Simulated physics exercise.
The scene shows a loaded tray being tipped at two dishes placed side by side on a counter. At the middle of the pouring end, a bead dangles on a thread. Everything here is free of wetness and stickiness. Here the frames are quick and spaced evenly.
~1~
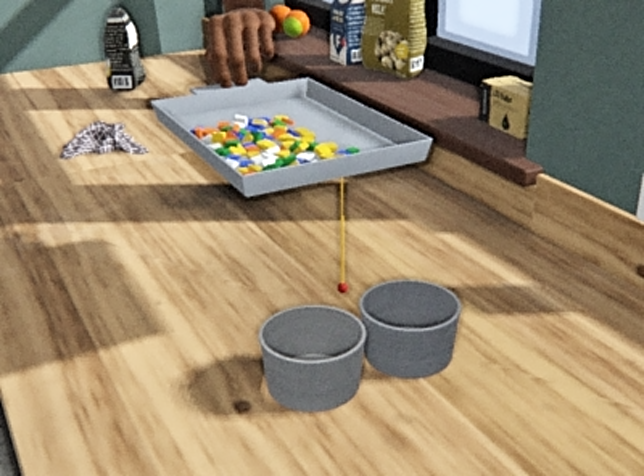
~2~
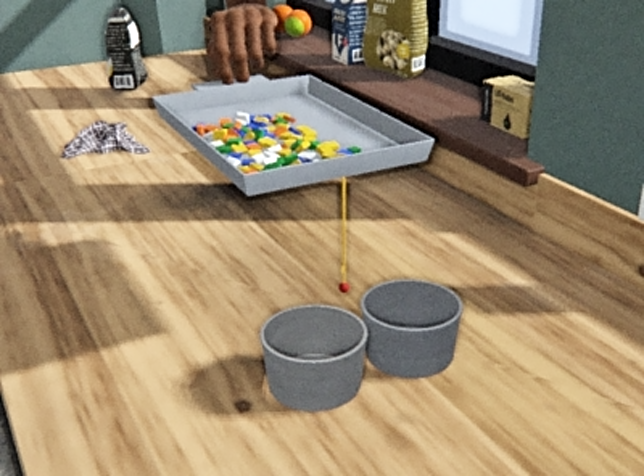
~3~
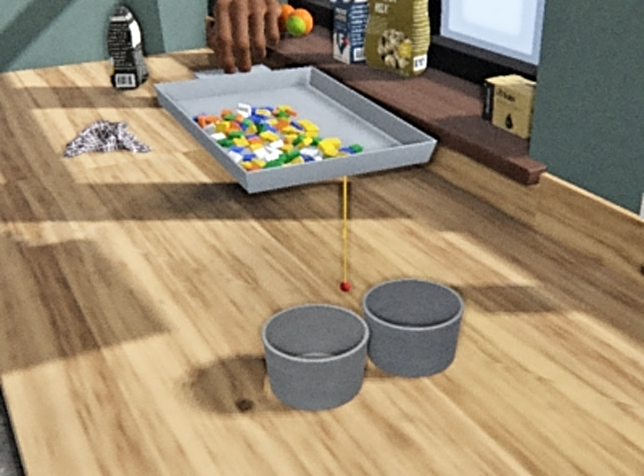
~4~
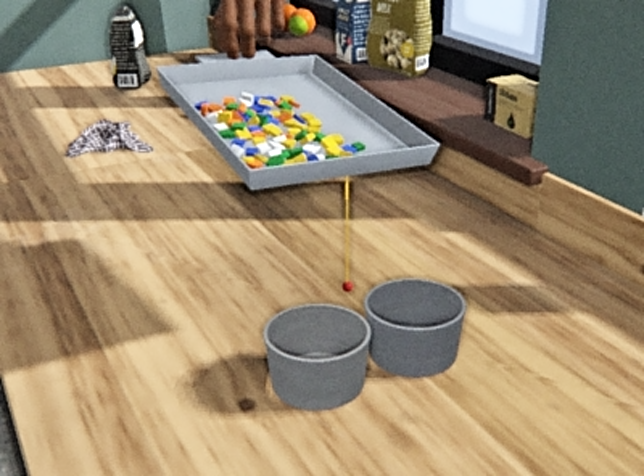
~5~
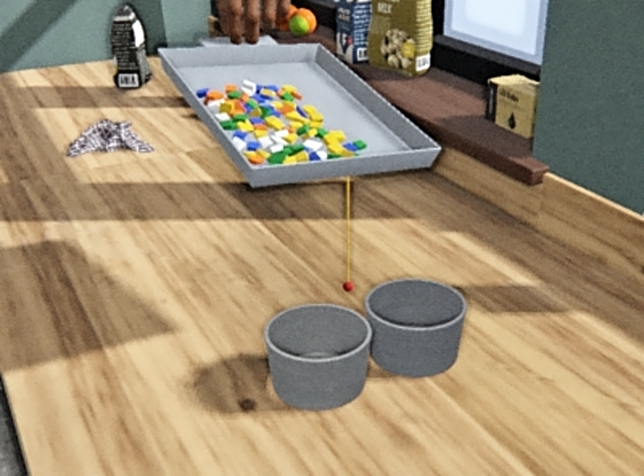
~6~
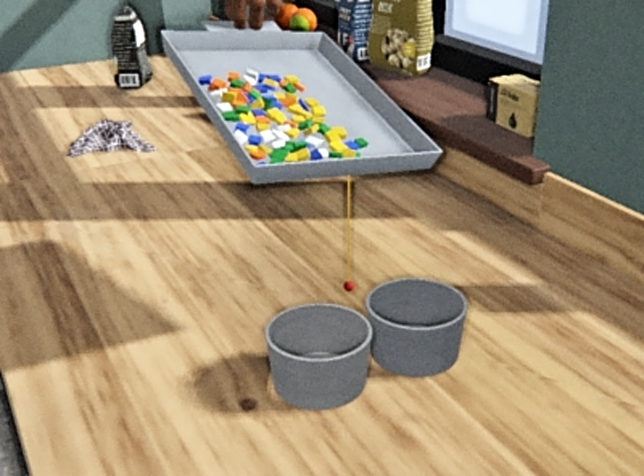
A dark hand raised the far end of a gray tray of colorful tiles, tilting it toward the front above two round dishes, while the small red bead hung nearly still on its thread.
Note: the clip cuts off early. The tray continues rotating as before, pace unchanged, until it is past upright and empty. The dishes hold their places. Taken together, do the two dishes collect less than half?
No, they get the bigger share.
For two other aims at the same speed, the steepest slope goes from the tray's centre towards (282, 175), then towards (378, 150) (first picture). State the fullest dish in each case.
Try 1: Left-side dish. Try 2: Right-side dish.
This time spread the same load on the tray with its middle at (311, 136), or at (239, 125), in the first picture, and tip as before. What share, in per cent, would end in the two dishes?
Around 80 then around 70 per cent.
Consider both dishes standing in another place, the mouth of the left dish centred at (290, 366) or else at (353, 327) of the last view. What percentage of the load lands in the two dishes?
About 30% on the first try and 70% on the second.
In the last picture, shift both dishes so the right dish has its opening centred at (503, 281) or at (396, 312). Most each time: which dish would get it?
In the first try it's the one on the left, and in the second it's the one on the right.
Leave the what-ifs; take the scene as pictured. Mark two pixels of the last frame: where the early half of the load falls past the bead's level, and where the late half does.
The opening part goes through (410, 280); what follows goes through (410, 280).
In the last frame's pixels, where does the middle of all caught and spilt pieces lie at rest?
About (422, 342).
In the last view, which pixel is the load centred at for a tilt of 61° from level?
Load centre: Approx. (371, 141).
Just after the last frame, tray tipped steeply; almost all on the tray; just a few in the air.
A moment on, tray tipped past a quarter turn; roughly two thirds on the tray; roughly a quarter in the right dish; just a few outside both; about a tenth in the air.
Further on, tray tipped past a quarter turn; just a few in the left dish; roughly two thirds in the right dish; roughly a third outside both.
When it is over, tray tipped past a quarter turn; just a few in the left dish; roughly two thirds in the right dish; roughly a third outside both.
